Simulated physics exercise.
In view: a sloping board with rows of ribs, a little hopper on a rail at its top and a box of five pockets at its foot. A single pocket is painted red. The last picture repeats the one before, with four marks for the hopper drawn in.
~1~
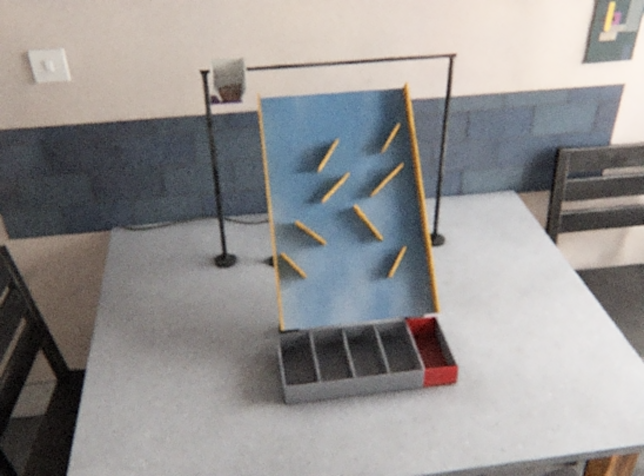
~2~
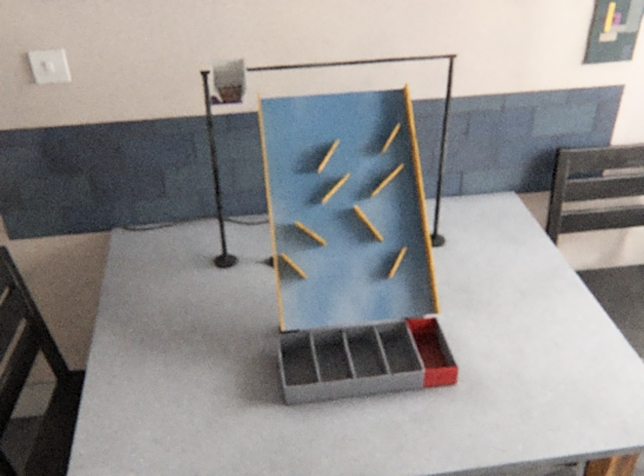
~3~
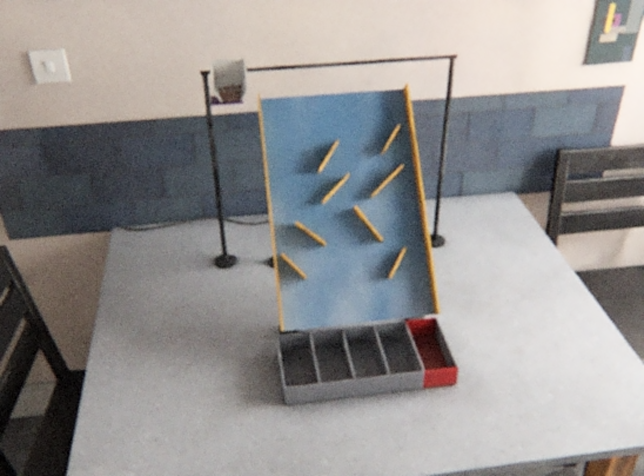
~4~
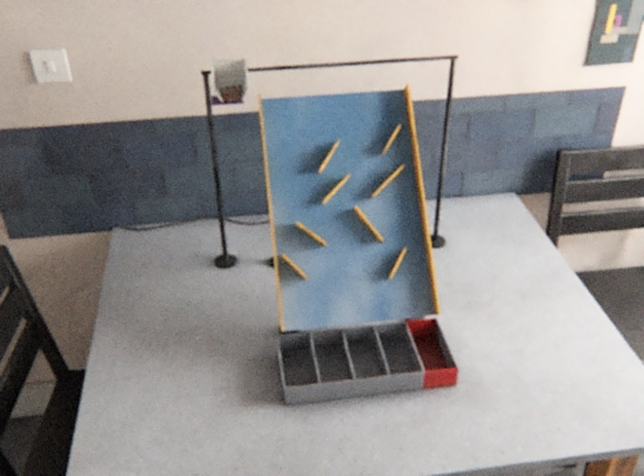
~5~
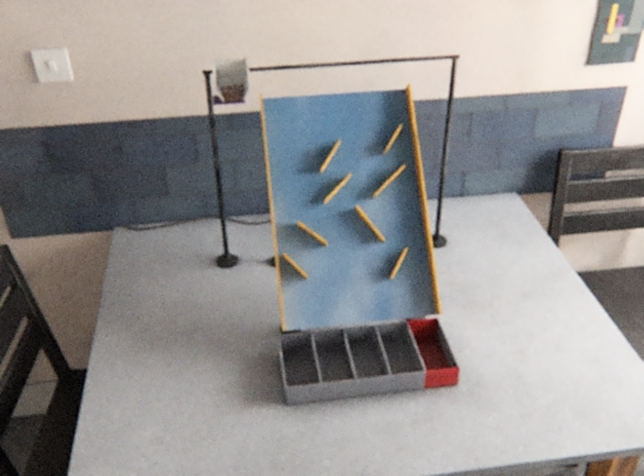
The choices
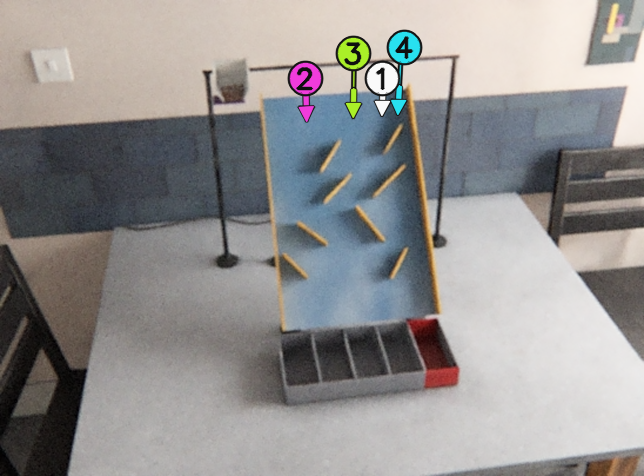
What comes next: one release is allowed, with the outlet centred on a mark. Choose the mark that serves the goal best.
I would pick mark 4.
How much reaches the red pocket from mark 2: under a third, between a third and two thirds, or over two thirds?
Mark 2 gives under a third.
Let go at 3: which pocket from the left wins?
The third from the left.
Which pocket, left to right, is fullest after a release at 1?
It is the third one.
On the marked copy, mark 1 meets the board at (382, 110); mark 2 meets the board at (306, 115); mark 3 meets the board at (353, 112); mark 4 meets the board at (398, 109).
With 1, a small part in the red pocket, nearly all in other pockets.
With 2, a stray few in the red pocket, nearly all in other pockets, a stray few held on the board, a stray few outside the box.
With 3, a small part in the red pocket, nearly all in other pockets.
With 4, about half in the red pocket, about half in other pockets, a stray few outside the box.
